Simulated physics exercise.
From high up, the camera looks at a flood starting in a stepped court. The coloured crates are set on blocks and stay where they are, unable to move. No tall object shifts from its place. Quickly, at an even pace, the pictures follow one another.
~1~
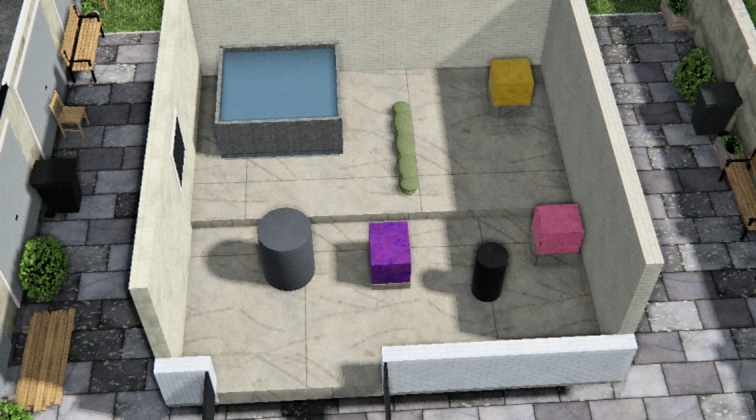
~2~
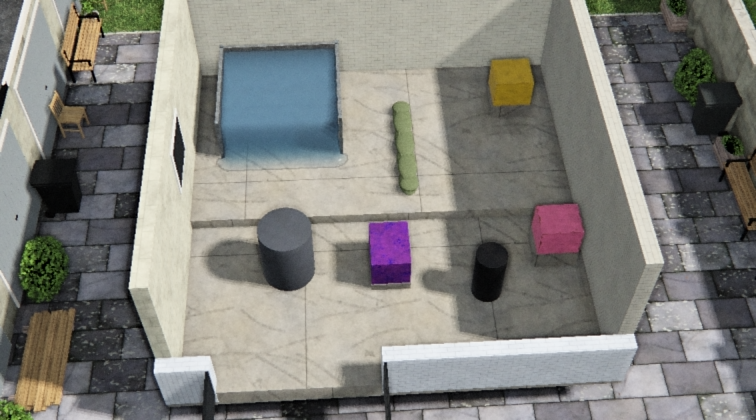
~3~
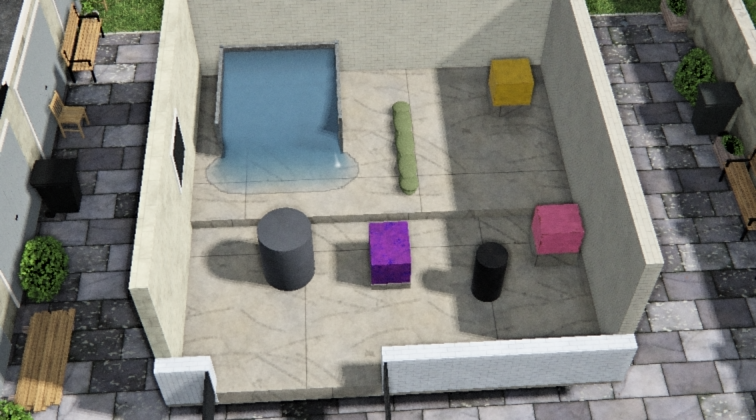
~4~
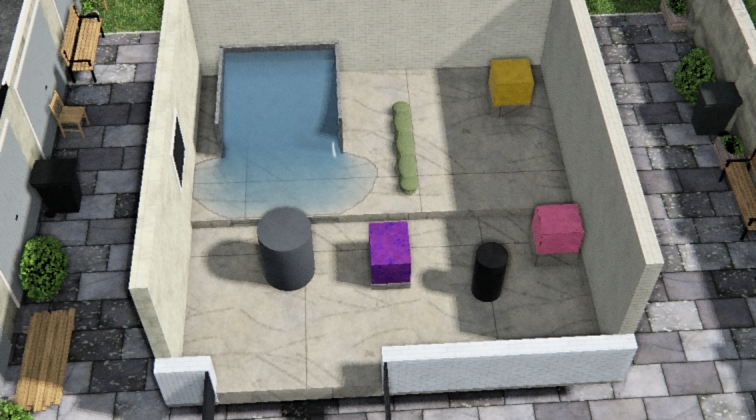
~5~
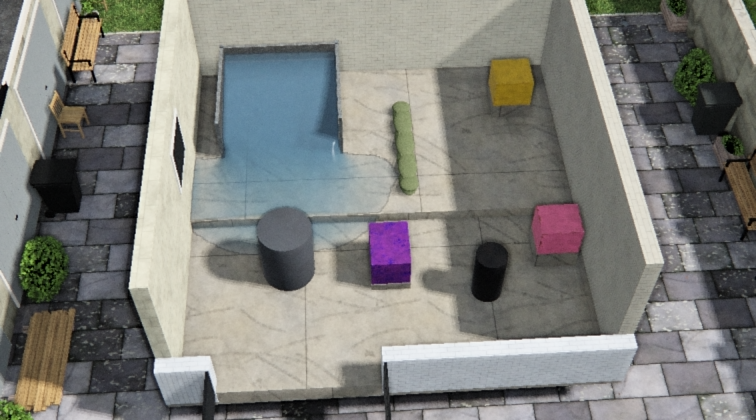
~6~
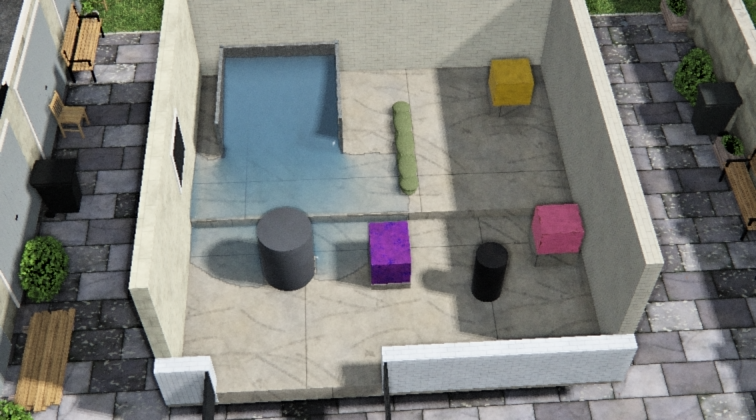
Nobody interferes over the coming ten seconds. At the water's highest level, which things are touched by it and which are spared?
Outcome: The yellow crate remains untouched by water; the purple crate is touched by water; the pink crate remains untouched by water.
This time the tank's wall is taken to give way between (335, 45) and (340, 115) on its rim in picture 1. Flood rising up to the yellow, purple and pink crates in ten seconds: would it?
The yellow crate is flooded; the purple crate is flooded; the pink crate is flooded.
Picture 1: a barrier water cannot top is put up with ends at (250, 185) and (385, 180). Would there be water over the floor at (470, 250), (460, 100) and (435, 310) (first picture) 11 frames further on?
First unwetted, then inundated, then unwetted.
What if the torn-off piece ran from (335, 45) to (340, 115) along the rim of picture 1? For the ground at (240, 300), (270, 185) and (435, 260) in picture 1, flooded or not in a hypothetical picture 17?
In the order given, the spots are not soaked, not soaked and swamped.
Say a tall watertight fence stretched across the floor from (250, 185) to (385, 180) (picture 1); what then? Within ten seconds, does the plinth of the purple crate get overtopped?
Result for the purple crate: It is not reached.
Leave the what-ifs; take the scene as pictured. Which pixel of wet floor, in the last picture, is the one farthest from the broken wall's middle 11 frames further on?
(558, 362).
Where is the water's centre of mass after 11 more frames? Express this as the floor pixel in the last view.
Close to (289, 215), I reckon.
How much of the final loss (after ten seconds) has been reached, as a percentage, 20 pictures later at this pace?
It would be around 45 %.
A moment on, water covers 40 % of the floor; the yellow crate not reached, the purple crate water round its plinth, the pink crate not reached.
Next, water covers 50 % of the floor; the yellow crate not reached, the purple crate water round its plinth, the pink crate water round its plinth.
Then, water covers 60 % of the floor; the yellow crate not reached, the purple crate water round its plinth, the pink crate water round its plinth.
Later, water covers 60 % of the floor; the yellow crate not reached, the purple crate water round its plinth, the pink crate water round its plinth.
In the end, water covers 60 % of the floor; the yellow crate stayed above the water, the purple crate was topped, the pink crate stayed above the water.
